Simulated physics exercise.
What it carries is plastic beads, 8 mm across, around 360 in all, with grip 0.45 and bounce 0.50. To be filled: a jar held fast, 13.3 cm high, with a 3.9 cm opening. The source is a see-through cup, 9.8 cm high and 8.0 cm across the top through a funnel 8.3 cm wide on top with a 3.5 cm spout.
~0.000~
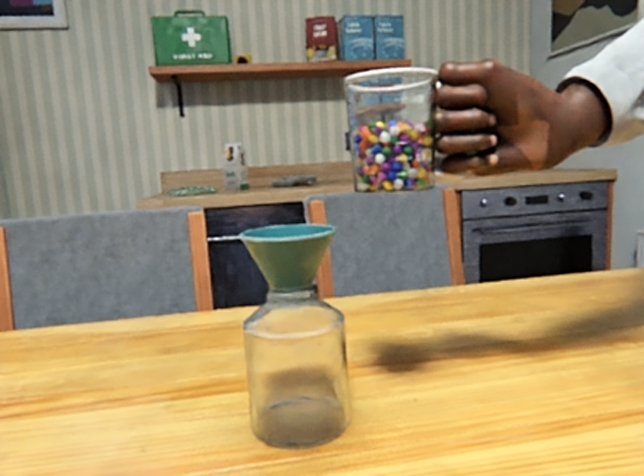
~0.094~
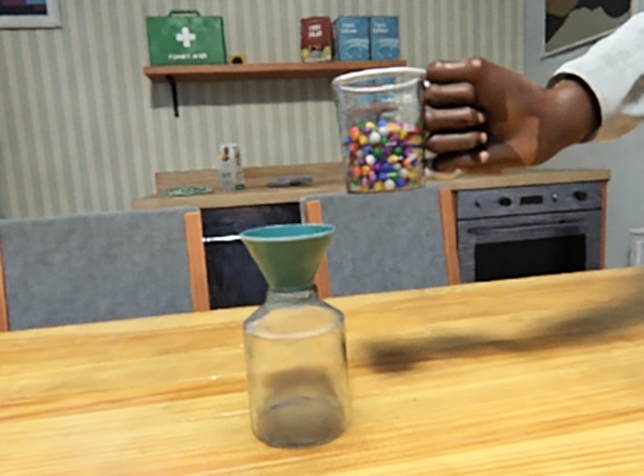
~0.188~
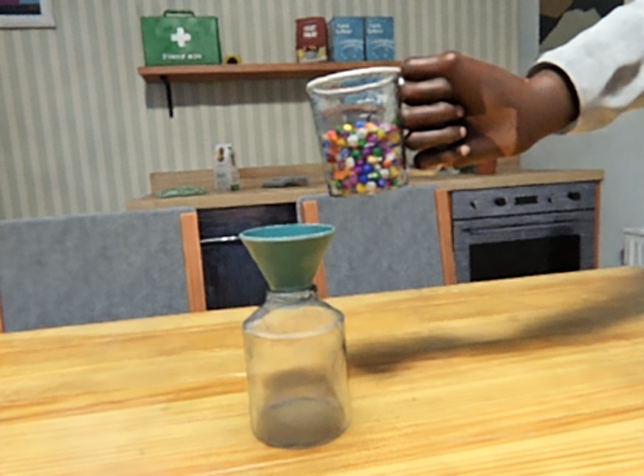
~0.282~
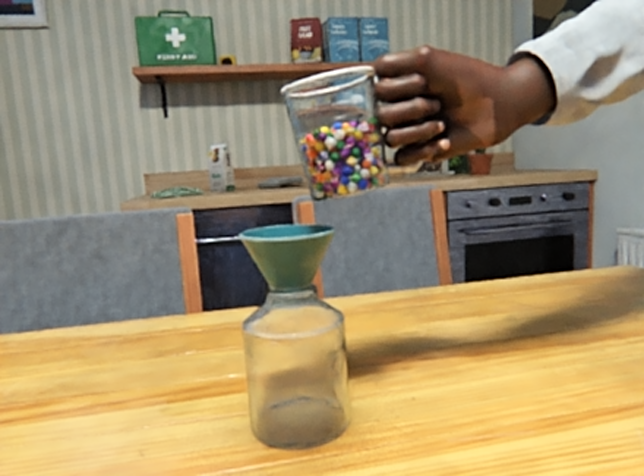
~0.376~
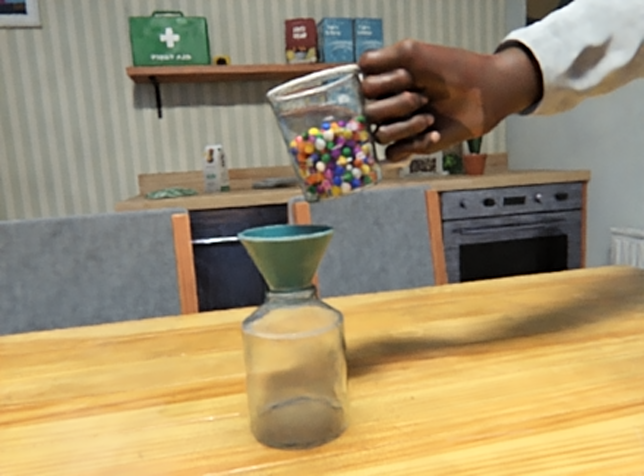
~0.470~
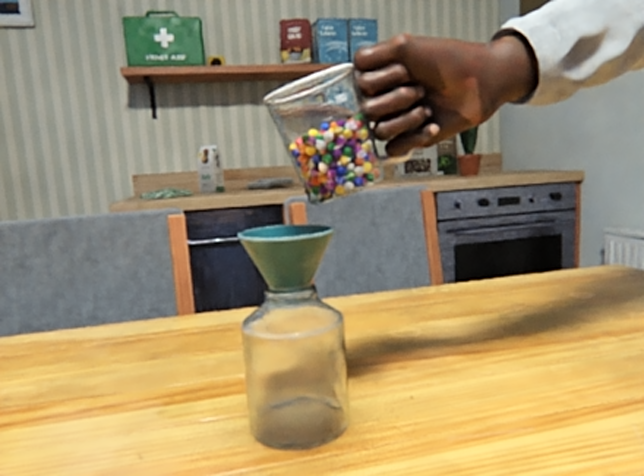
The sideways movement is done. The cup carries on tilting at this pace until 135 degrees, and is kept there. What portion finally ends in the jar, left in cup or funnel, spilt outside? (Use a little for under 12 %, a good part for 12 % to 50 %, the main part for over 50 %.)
Jar: The main part. Still above: A little. Spilt: A little.
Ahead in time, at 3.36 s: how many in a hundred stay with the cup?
About 0 percent of the load.
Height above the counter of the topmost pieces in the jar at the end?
Some 4.5 cm.
Then, at 1.70 s, tilt 72 degrees; the cup holds 100 %, the jar 0 %.
Then, at 2.53 s, tilt 108 degrees; the cup holds 70 %, the jar 15 %.
After 3.36 s, tilt 135 degrees; the cup holds 0 %, the jar 100 %.
By 3.8 s all is still; jar 100 %, still above 0 %, spilt 0 %.
